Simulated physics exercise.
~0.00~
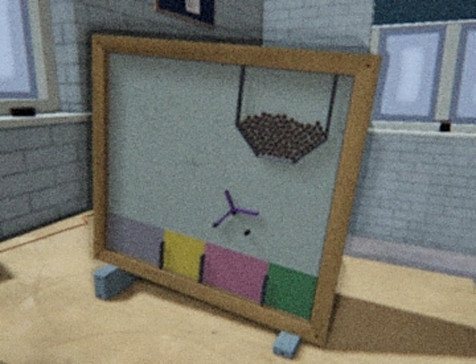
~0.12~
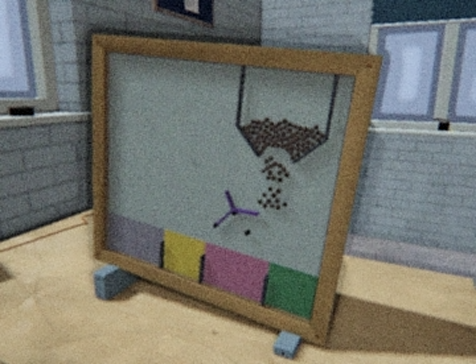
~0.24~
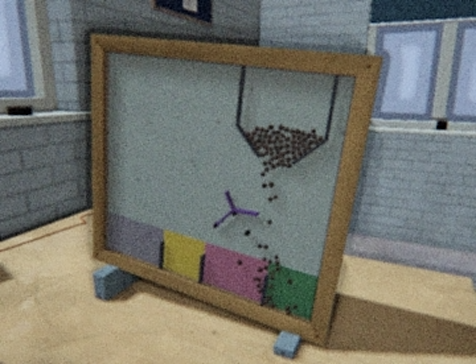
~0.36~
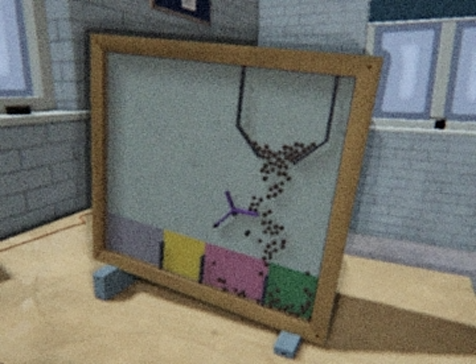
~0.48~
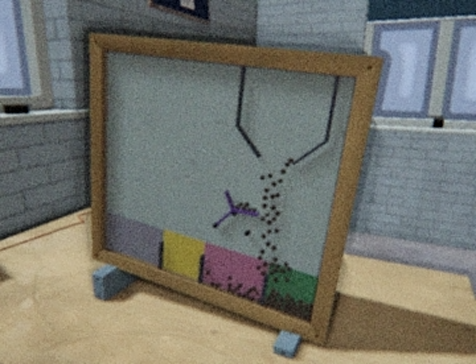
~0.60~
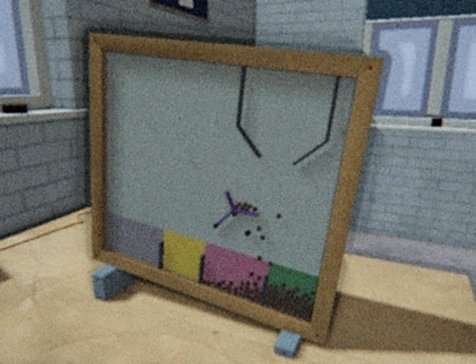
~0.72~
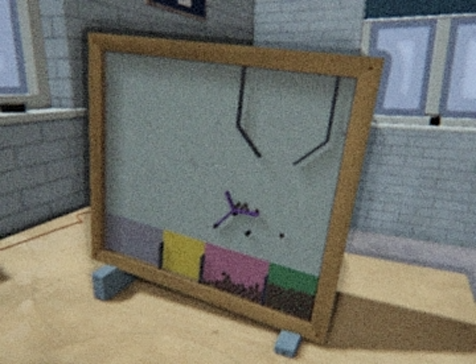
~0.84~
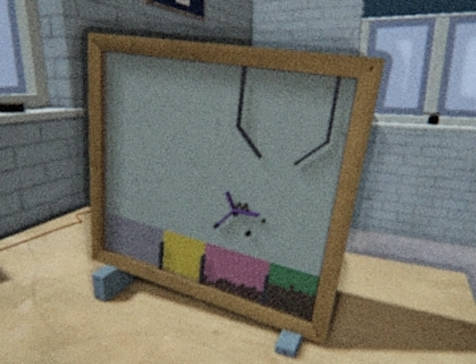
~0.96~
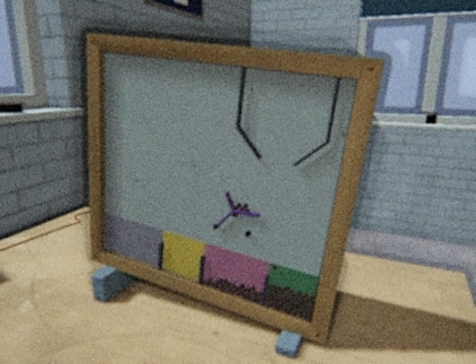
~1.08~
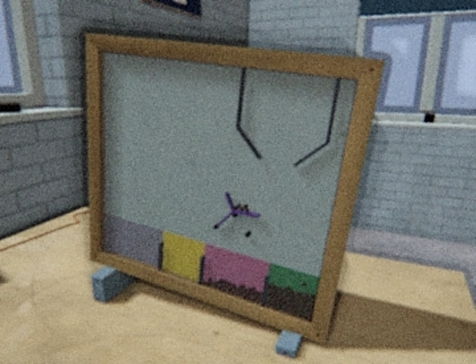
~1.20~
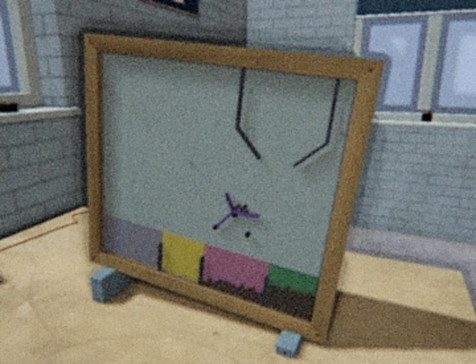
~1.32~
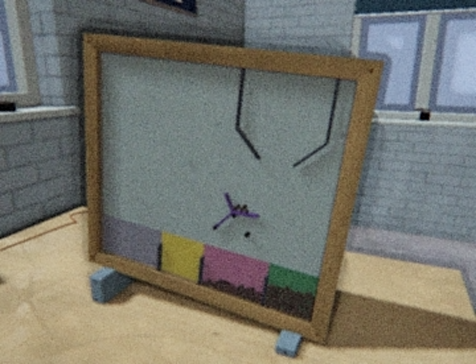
Dark beads pouring from a hopper past a purple rocker in a framed case, settling in the pink and green bins.
